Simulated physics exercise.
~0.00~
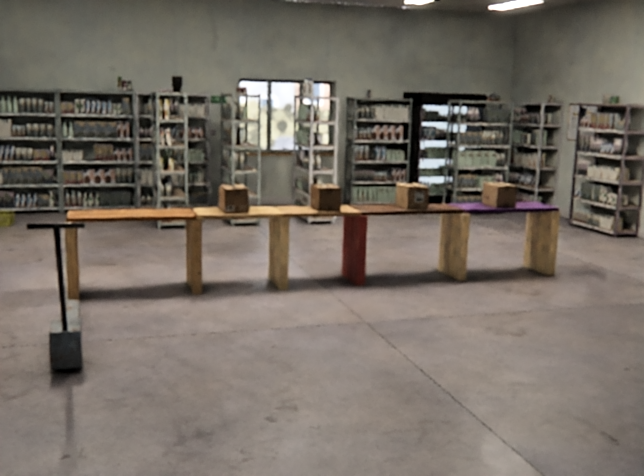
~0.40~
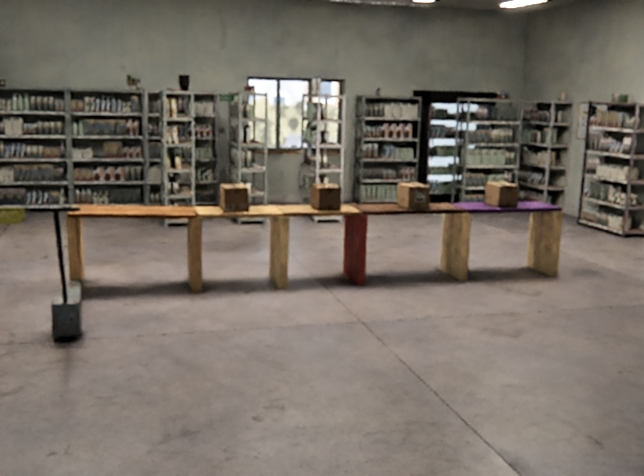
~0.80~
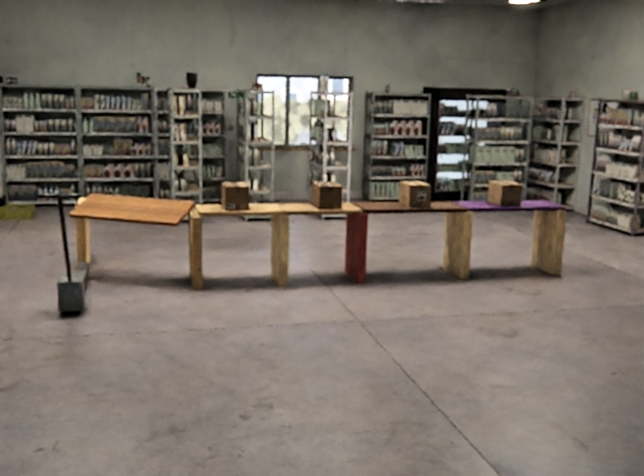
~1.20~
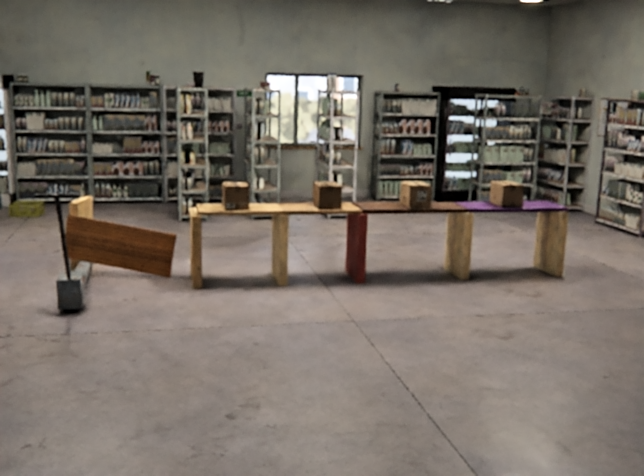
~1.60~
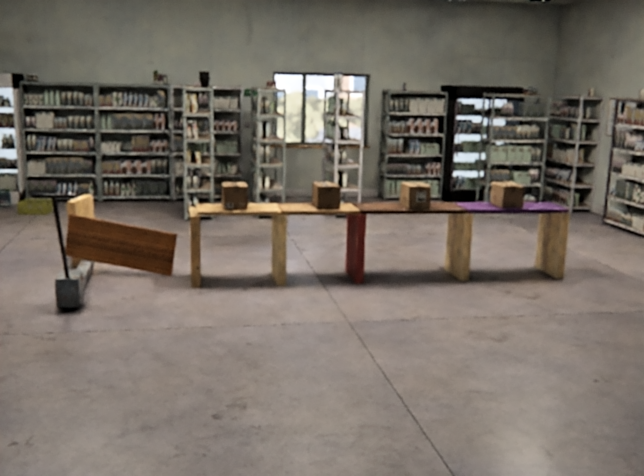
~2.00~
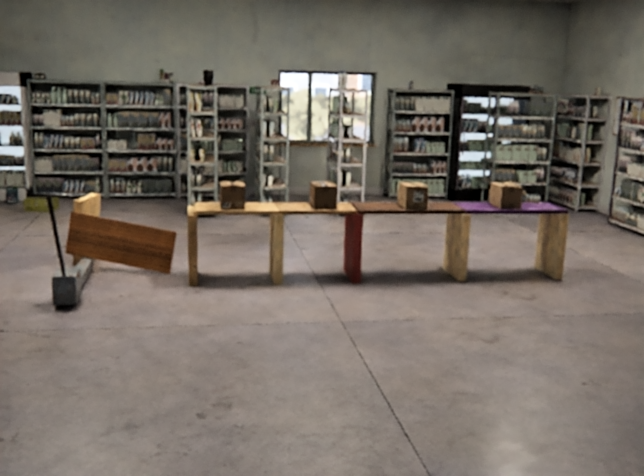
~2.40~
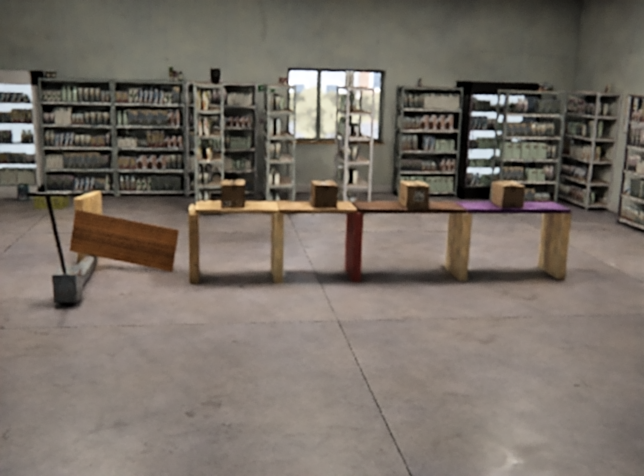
Storeroom with stocked shelves, a low jack pushing back the left upright, the end board tipping down, the remaining rack staying standing.
